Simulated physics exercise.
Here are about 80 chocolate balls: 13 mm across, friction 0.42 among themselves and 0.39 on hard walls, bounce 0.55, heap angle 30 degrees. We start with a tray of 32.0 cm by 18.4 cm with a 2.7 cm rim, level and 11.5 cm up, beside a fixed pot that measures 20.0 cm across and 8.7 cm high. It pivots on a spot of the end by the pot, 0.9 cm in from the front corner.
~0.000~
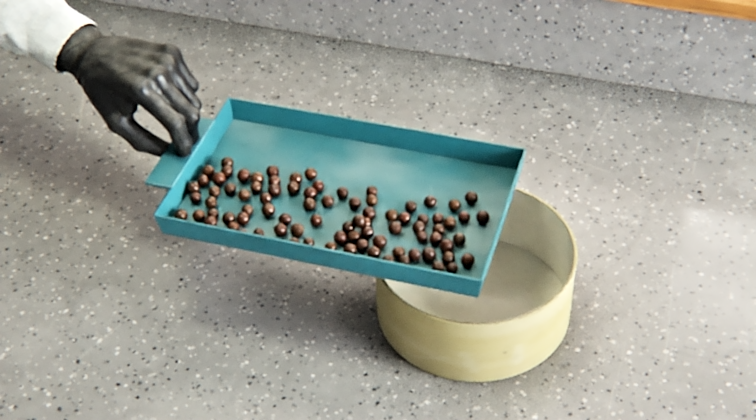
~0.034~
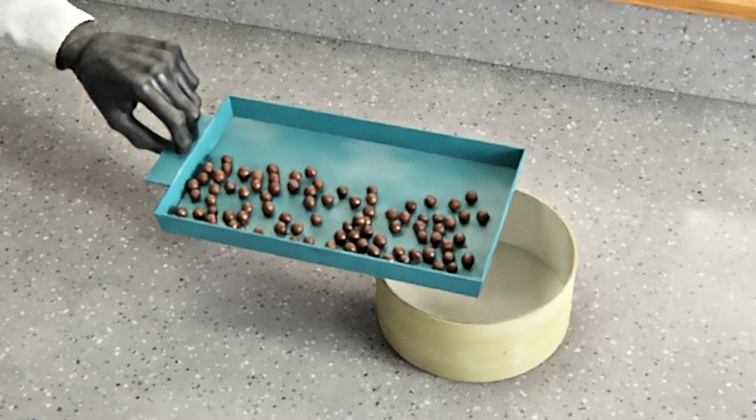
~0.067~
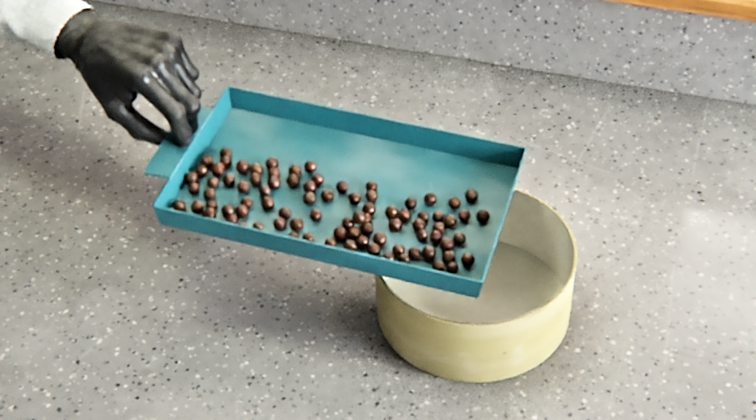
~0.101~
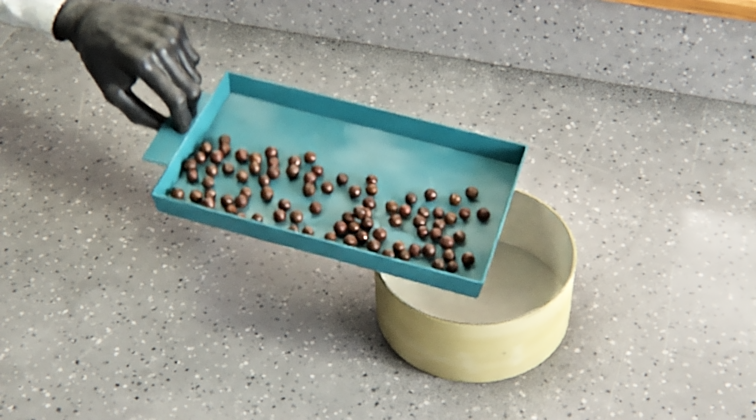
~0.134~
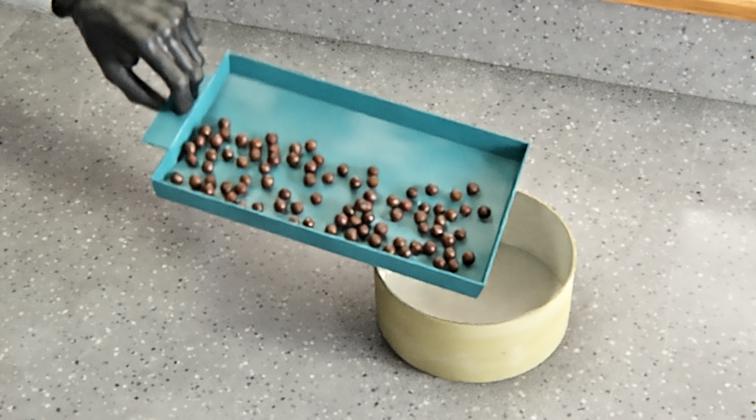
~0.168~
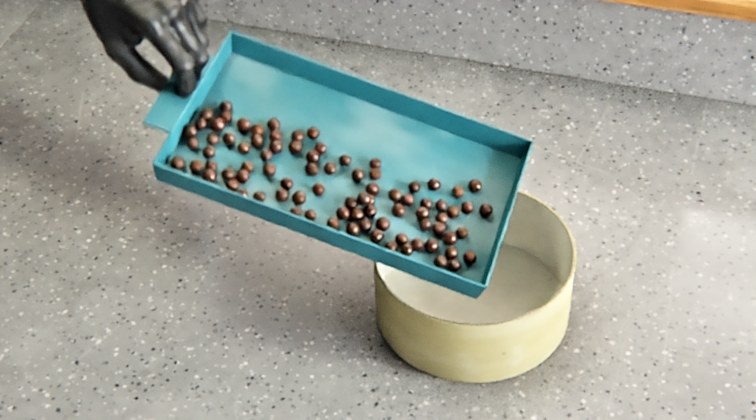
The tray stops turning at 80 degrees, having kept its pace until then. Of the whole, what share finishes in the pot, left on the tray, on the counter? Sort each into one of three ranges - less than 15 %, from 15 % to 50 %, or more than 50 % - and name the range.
Ranges: Pot: Less than 15 %; left on the tray: From 15 % to 50 %; counter: More than 50 %.
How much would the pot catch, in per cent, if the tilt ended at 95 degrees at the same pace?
I'd expect some 0 per cent in the pot.
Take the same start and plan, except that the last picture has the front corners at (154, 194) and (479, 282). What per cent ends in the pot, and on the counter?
Pot 0; counter 75.
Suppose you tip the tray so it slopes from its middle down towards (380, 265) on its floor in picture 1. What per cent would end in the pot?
Roughly 0 per cent.
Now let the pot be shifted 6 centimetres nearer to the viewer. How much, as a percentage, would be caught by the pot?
40 per cent.
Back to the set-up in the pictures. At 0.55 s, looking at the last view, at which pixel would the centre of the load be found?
Expected load position: Near (465, 229).
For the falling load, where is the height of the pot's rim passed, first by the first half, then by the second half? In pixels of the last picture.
First near (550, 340), then at (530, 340).
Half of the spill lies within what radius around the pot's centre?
I'd say around 24 centimetres.
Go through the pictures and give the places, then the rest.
In the first frame, tray tilt 0 degrees, front corners at (159, 213) and (478, 277); middle of the pieces at (316, 220); pot at (475, 248).
In the second frame, tray tilt 1 degrees, front corners at (158, 211) and (478, 277); middle of the pieces at (316, 219).
In the third frame, tray tilt 3 degrees, front corners at (157, 204) and (479, 278); middle of the pieces at (316, 215).
In the fourth frame, tray tilt 6 degrees, front corners at (156, 192) and (480, 279), lowest corner right front; middle of the pieces at (315, 208).
In the fifth frame, tray tilt 11 degrees, front corners at (156, 177) and (481, 281), lowest corner right front; middle of the pieces at (316, 199).
In the sixth frame, tray tilt 15 degrees, front corners at (158, 161) and (483, 283), lowest corner right front; middle of the pieces at (318, 189); pot at (474, 249). The tray's pace is about 145 degrees a second.
After 0.40 s, tilt 49 degrees; the tray holds 100 %, the pot 0 %.
Then, at 0.55 s, tilt 70 degrees; the tray holds 100 %, the pot 0 %.
After 0.83 s, tilt 80 degrees; the tray holds 40 %, the pot 0 %.
In the end, at 2.0 s, pot 0 %, tray 25 %, counter 75 %.
